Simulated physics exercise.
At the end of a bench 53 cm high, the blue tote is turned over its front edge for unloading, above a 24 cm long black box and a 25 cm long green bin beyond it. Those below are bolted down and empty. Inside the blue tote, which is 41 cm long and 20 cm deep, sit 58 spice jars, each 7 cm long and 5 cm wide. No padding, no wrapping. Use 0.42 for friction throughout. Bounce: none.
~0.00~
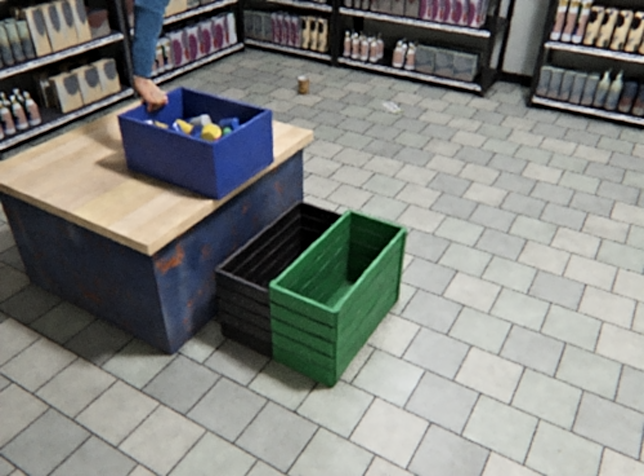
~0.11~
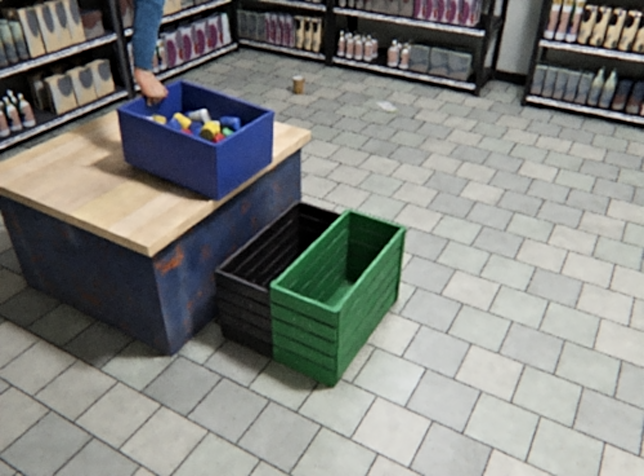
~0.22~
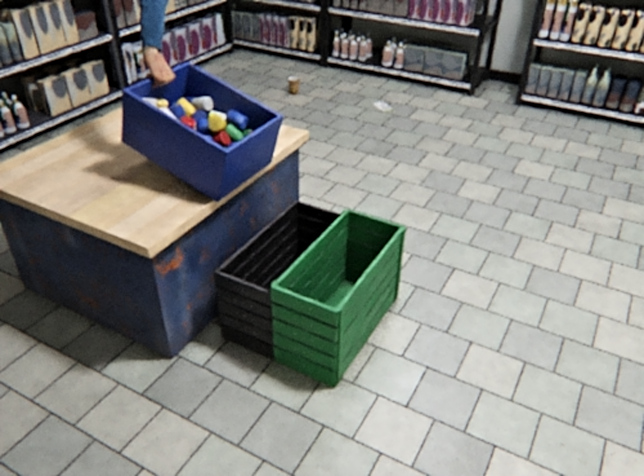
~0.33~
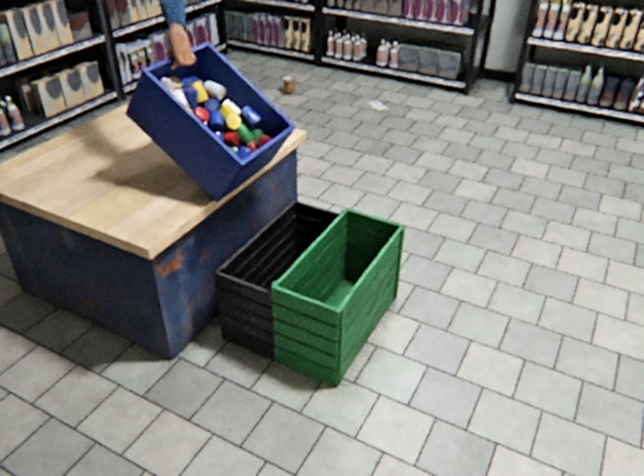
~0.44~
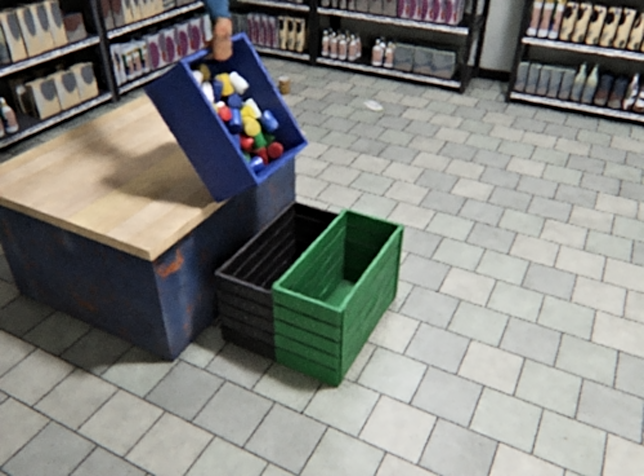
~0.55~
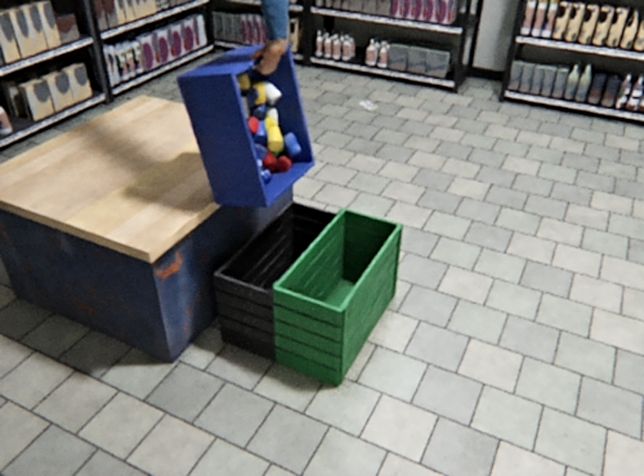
Hand tilting a blue tote of colourful jars steeply over a wooden-topped bench's end, above black and green crates on tiled floor.
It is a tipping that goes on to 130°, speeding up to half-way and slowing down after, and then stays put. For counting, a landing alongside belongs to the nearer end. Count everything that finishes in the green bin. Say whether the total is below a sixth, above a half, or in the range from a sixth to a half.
The total is above a half.
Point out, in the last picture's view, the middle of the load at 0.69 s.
About (278, 162).
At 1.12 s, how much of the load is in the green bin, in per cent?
Close to 70 in a hundred.
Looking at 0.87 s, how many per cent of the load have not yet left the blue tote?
Near 35 per cent, give or take.
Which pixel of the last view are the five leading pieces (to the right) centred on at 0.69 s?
Roughly at (303, 189).
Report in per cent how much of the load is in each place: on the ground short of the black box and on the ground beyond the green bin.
The shares come out near 0 and 5 in a hundred.
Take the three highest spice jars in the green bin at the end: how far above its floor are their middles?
About 13 cm.
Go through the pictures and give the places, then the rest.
In the first frame (places track the rim corner closest to us here), blue tote (211, 143); green bin (332, 310); tipped 0°; all still inside.
In the second frame, blue tote (214, 144); tipped 5°.
In the third frame, blue tote (225, 150); tipped 17°.
In the fourth frame, blue tote (241, 162); tipped 34°.
In the fifth frame, blue tote (257, 181); tipped 55°.
In the sixth frame, blue tote (268, 203); green bin (338, 309); tipped 77°; all still inside.
After 0.69 s, tilt 103°; 54 still in the blue tote and 4 in the air.
After 0.87 s, tilt 125°; 20 still in the blue tote, 17 in the green bin and 21 in the air.
After 1.12 s, tilt 130°; 1 still in the blue tote, 9 in the black box, 40 in the green bin, 2 on the ground beyond the green bin and 6 in the air.
Final count (at 1.44 s), 13 in the black box, 42 in the green bin and 3 on the ground beyond the green bin. Asked share, 42 of 58, 72 per cent.
